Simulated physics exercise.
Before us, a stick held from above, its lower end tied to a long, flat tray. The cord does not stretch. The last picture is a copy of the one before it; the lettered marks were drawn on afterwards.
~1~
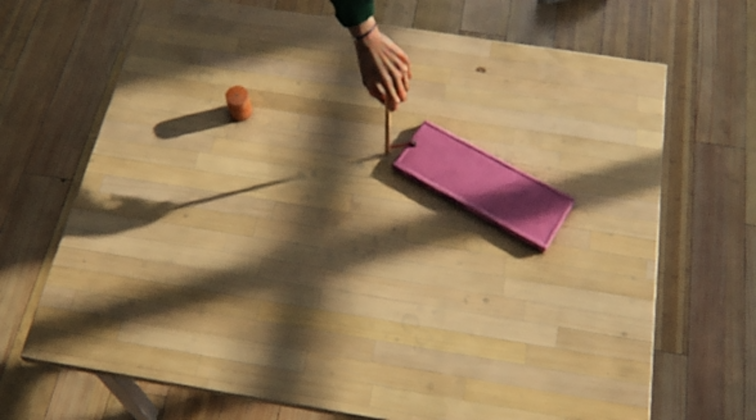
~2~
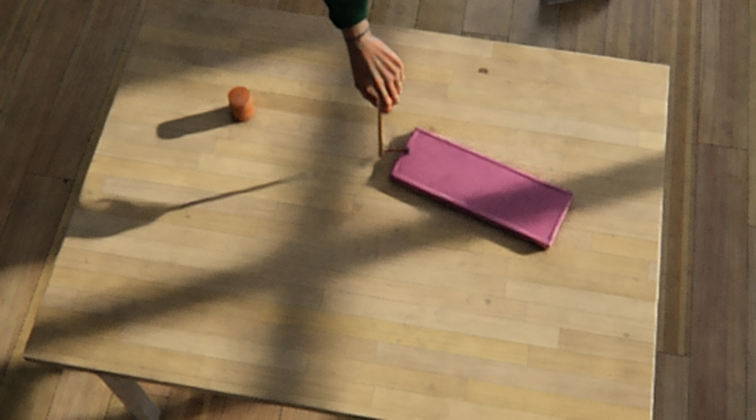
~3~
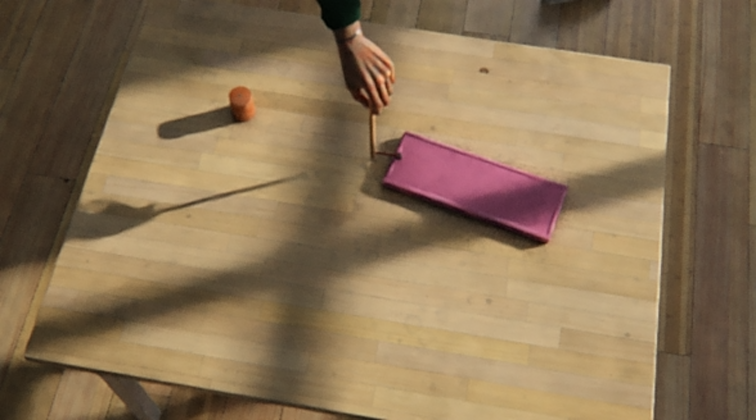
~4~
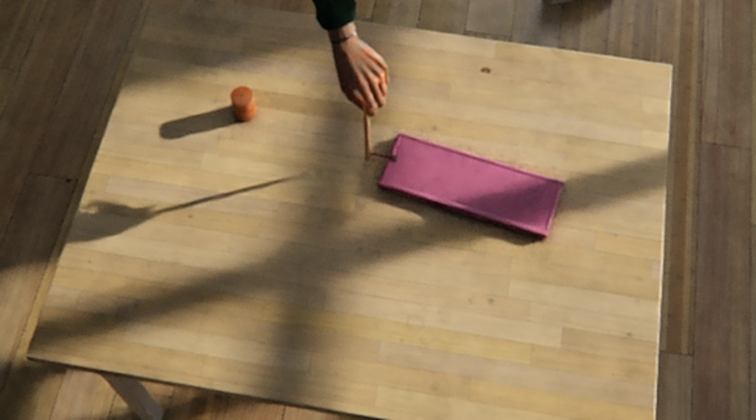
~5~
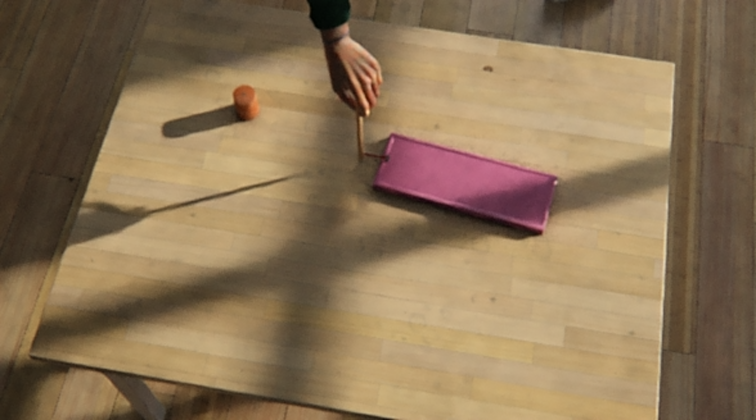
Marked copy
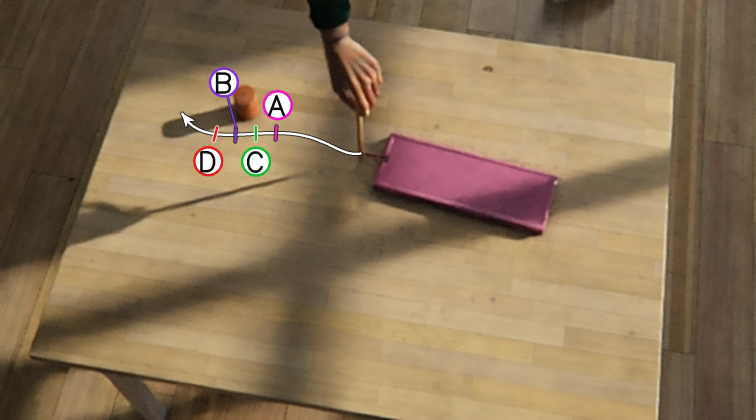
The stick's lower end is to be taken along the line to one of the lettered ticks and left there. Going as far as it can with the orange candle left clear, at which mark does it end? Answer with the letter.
No farther than B.
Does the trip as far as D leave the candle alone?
No.
On the marked copy, A at (276, 133); B at (236, 135); C at (256, 134); D at (216, 134); the route from (361, 154) via (265, 133) to (182, 114).
Taking B. A third of the way, foot of the stick (319, 142), middle of the tray (422, 169).
Two thirds of the way, foot of the stick (274, 134), middle of the tray (376, 158).
When it is over, foot of the stick (236, 136), middle of the tray (340, 152); nothing has been touched.
As for the rest, A is safe but short; C is safe but short; D is too far, the candle has been hit.
